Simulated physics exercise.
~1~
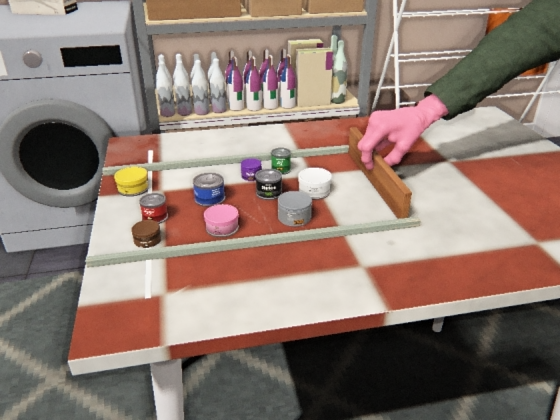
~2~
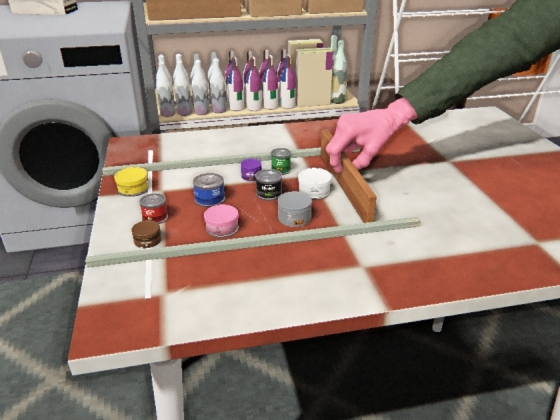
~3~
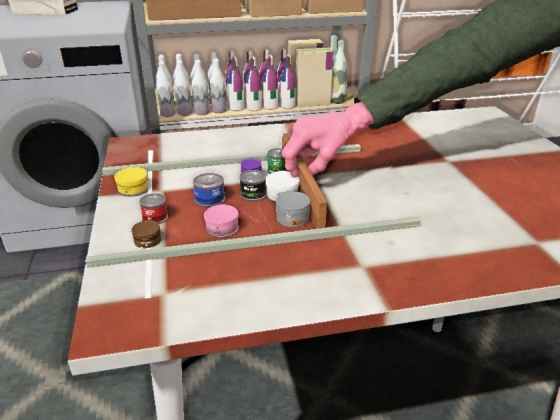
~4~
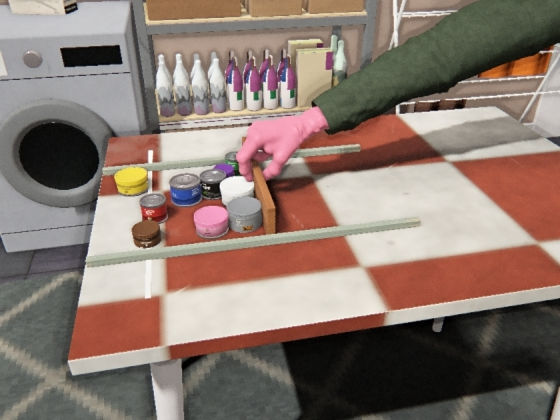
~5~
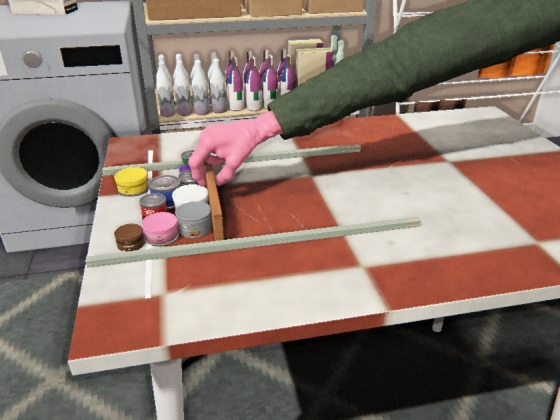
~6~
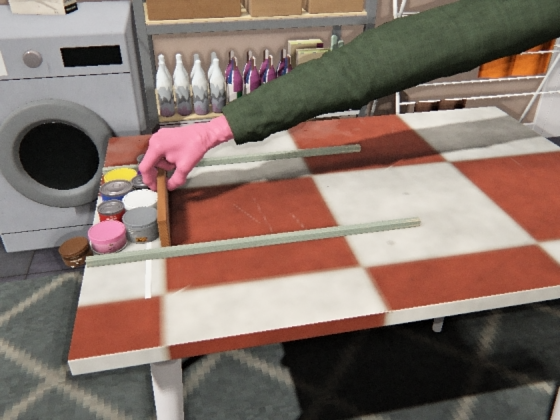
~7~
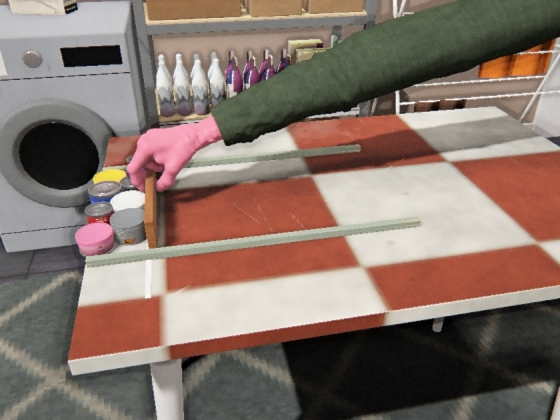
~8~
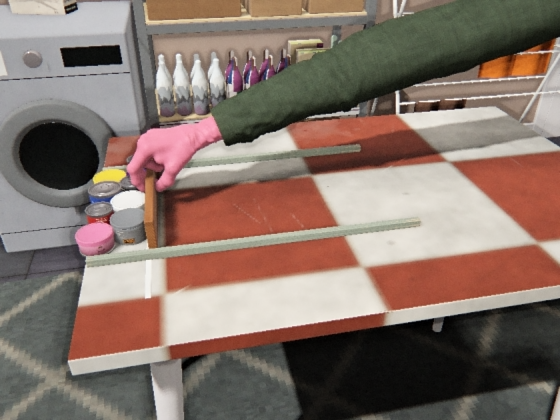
On a red and white checkered table in a laundry room, small colourful pots and tins stand between two pale rails, with a washing machine to the left. A pink-gloved hand holds an upright wooden board at their right and slides it left. The board reaches the white and grey tins, then gathers the others into a tight cluster. As the push continues, the crowded group moves over the white tape toward the left edge. The brown tub drops out of sight, and the board stops at the tape, with the remaining visible pots bunched beside it.
